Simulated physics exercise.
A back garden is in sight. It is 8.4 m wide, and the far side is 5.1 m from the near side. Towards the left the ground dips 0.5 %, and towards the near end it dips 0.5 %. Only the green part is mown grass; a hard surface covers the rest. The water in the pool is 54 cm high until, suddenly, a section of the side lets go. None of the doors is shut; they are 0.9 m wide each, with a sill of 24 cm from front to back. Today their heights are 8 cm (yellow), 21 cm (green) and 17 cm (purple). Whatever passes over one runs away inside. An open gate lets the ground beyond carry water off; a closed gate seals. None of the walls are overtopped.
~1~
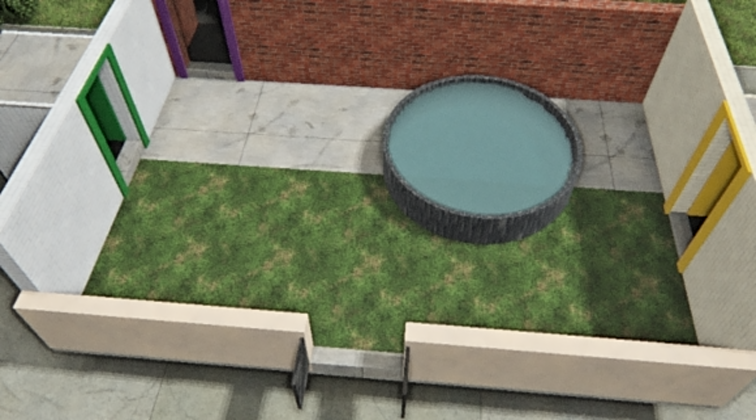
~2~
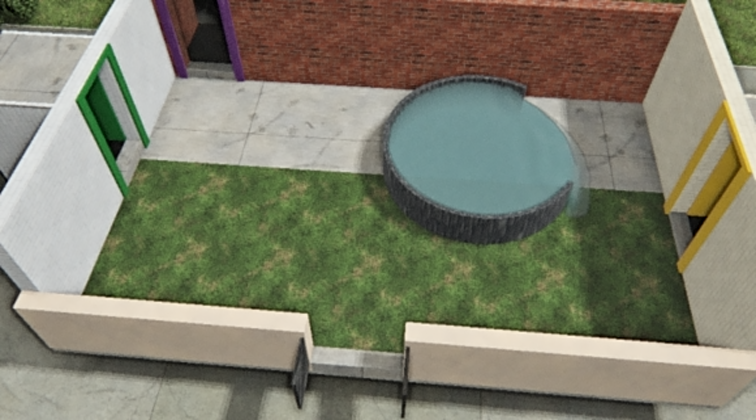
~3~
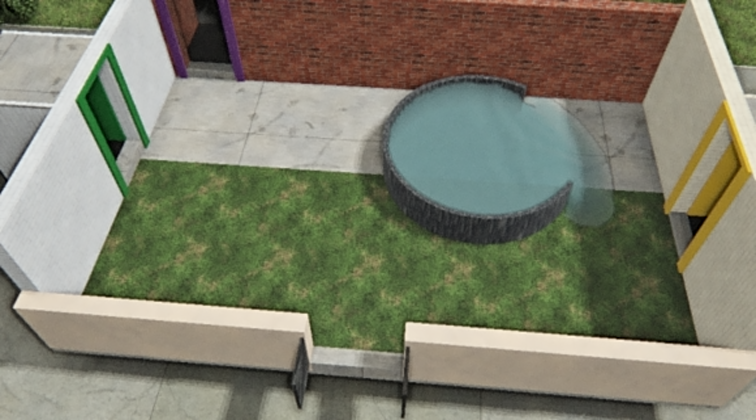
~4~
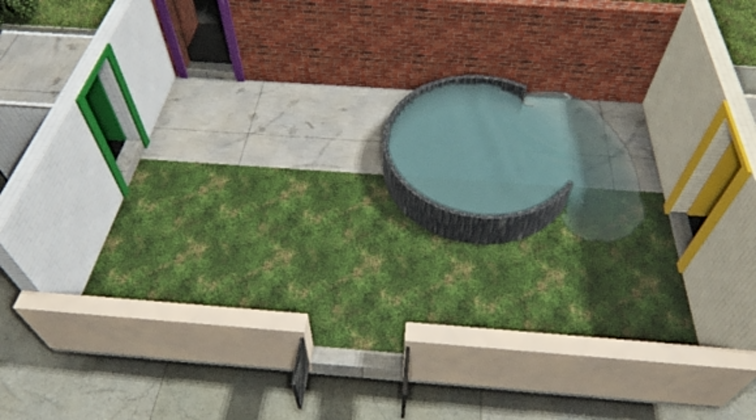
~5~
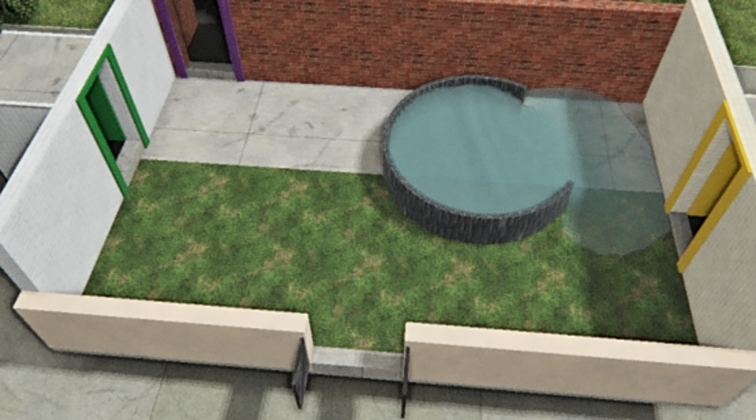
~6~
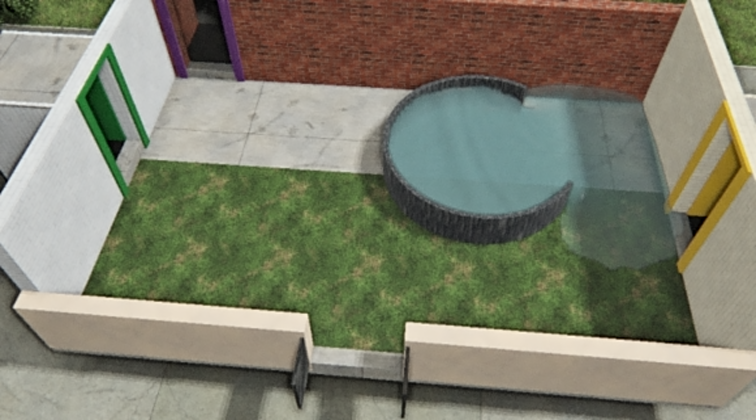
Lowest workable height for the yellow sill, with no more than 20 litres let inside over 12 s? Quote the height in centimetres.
I would say 18 cm.
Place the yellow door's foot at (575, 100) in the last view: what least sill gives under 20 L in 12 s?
It needs about 34 cm.
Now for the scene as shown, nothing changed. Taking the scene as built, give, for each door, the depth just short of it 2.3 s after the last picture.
Depth at yellow 19 cm, at green 0 cm, at purple 0 cm.
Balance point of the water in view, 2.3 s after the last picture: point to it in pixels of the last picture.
The centre of all the water is around (545, 170).
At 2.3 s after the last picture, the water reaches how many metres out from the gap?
About 4.0 m.
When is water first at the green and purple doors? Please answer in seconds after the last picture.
Arrival times - green 5.0 seconds, purple 3.8 seconds.
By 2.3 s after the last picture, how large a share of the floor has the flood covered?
The wet part is about 30 per cent.
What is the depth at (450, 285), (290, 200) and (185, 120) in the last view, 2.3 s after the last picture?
0, 0 and 0 cm, respectively.
Then, 0.7 s after the last picture water covers 15 % of the floor, deepest (50 cm) near (647, 150); 16 cm at the yellow door, 12 litres in over its 8 cm sill.
Then, 2.3 s after the last picture water covers 30 % of the floor, deepest (35 cm) near (575, 108); 19 cm at the yellow door, 75 litres in over its 8 cm sill.
Then, 11.3 s after the last picture water covers 100 % of the floor, deepest (14 cm) near (655, 373); 10 cm at the yellow door, 208 litres in over its 8 cm sill.
At the yellow door as built, the water peaked near 19 cm, 1.7 s after the last picture.
With a sill of 16 cm, 36 litres would have come in within the 12 s; with 21.5 cm, 6 litres. So under 20 litres takes about 18 cm.
